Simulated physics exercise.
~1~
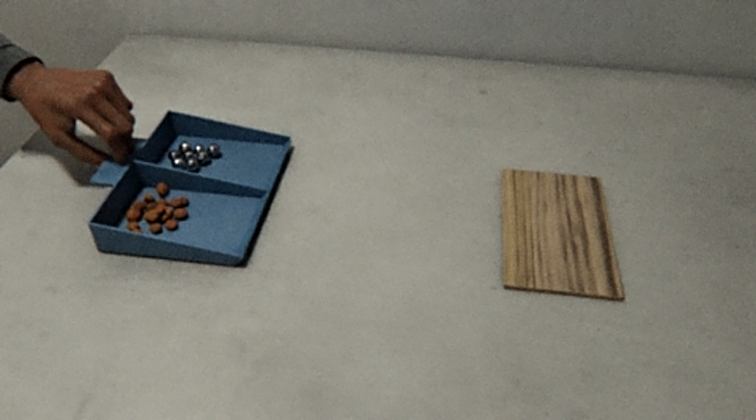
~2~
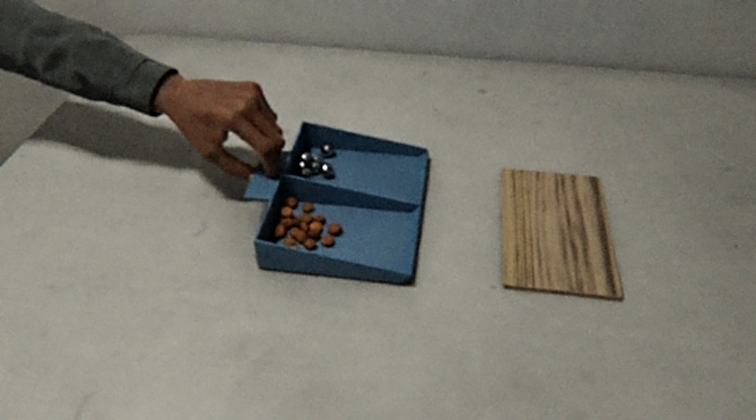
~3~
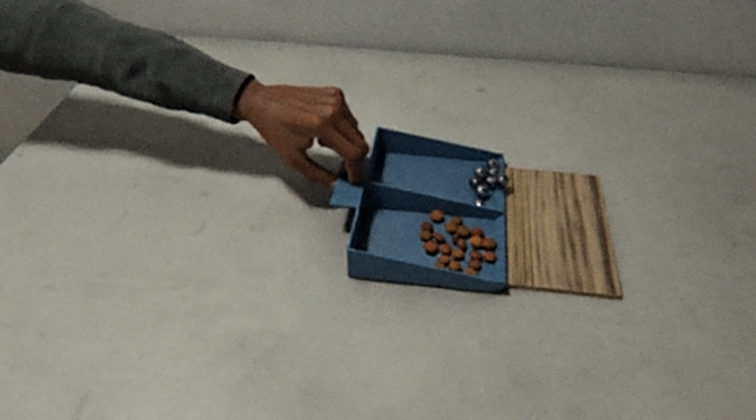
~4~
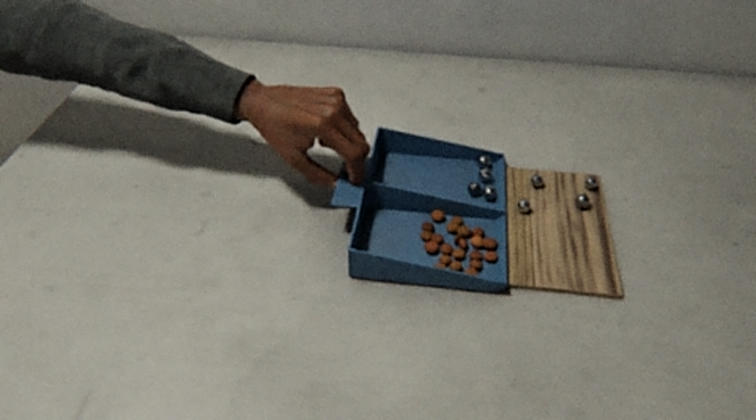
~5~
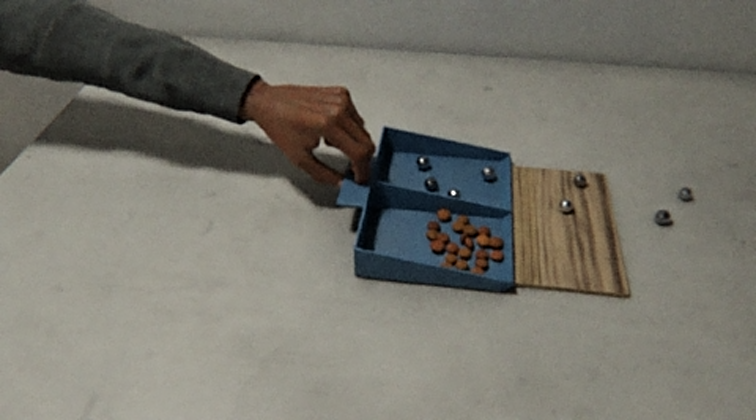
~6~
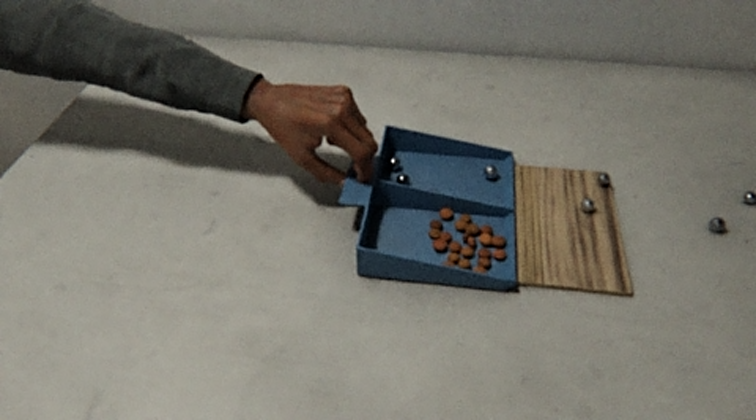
Hand pushing a divided blue tray right into a wooden board, brown pieces staying inside while some shiny balls roll out.
